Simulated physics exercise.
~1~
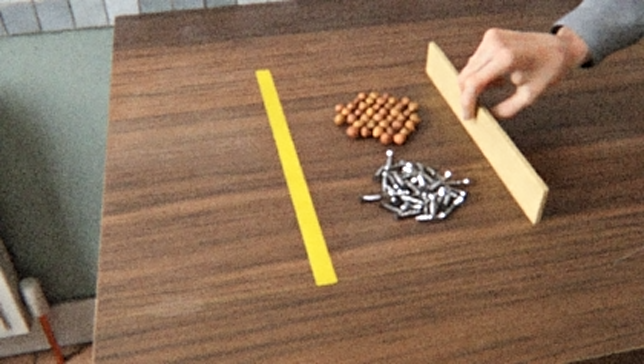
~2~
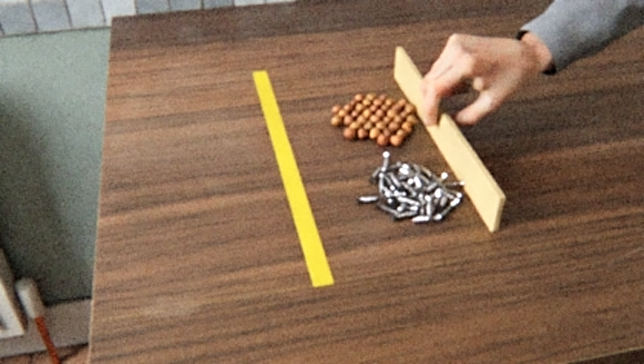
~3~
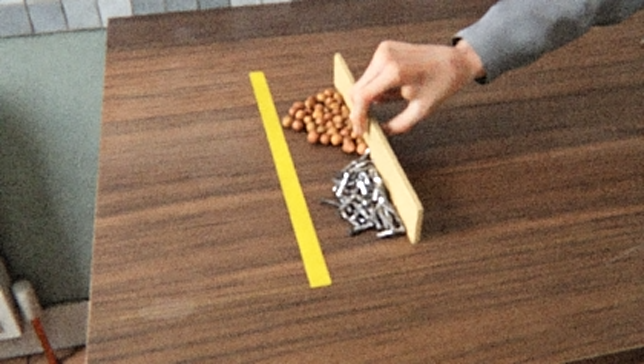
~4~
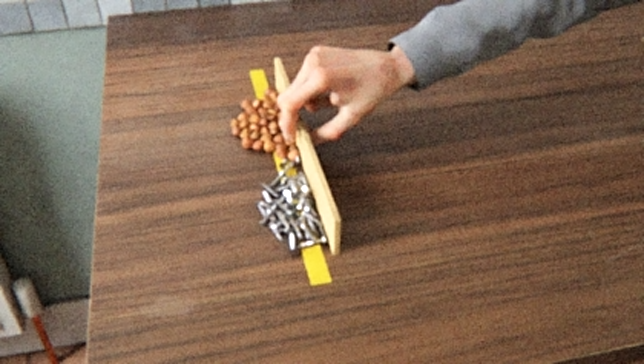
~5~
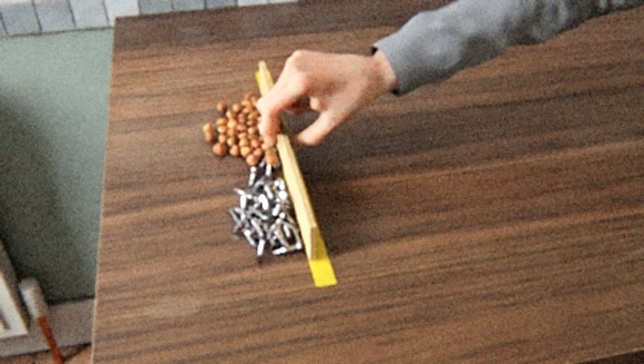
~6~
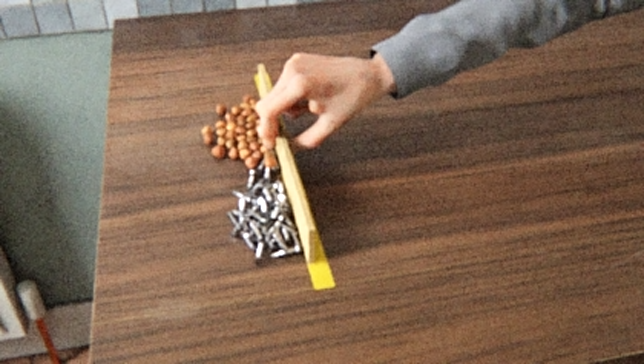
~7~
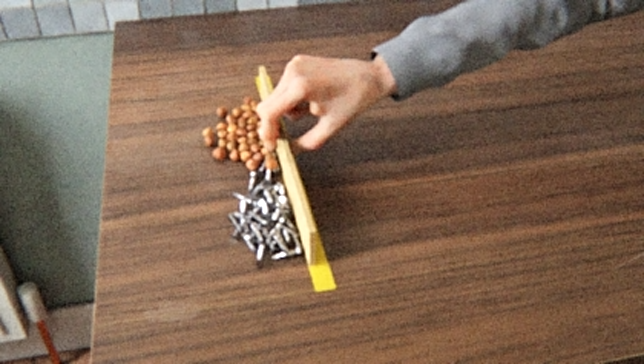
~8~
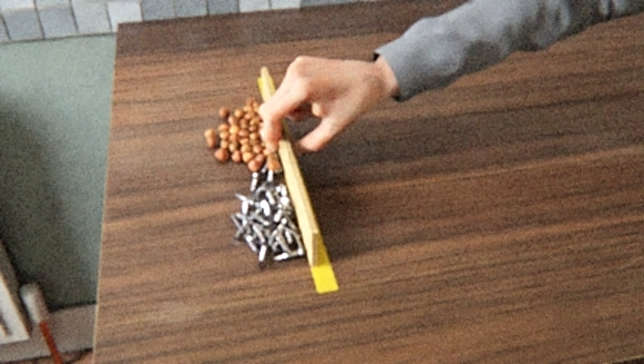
On a dark wood-grain table, a hand slides an upright pale board leftward, pushing a cluster of round brown beads and a pile of small silvery pieces across a strip of yellow tape. The board stops at the tape and stays there, with both piles still on the table.
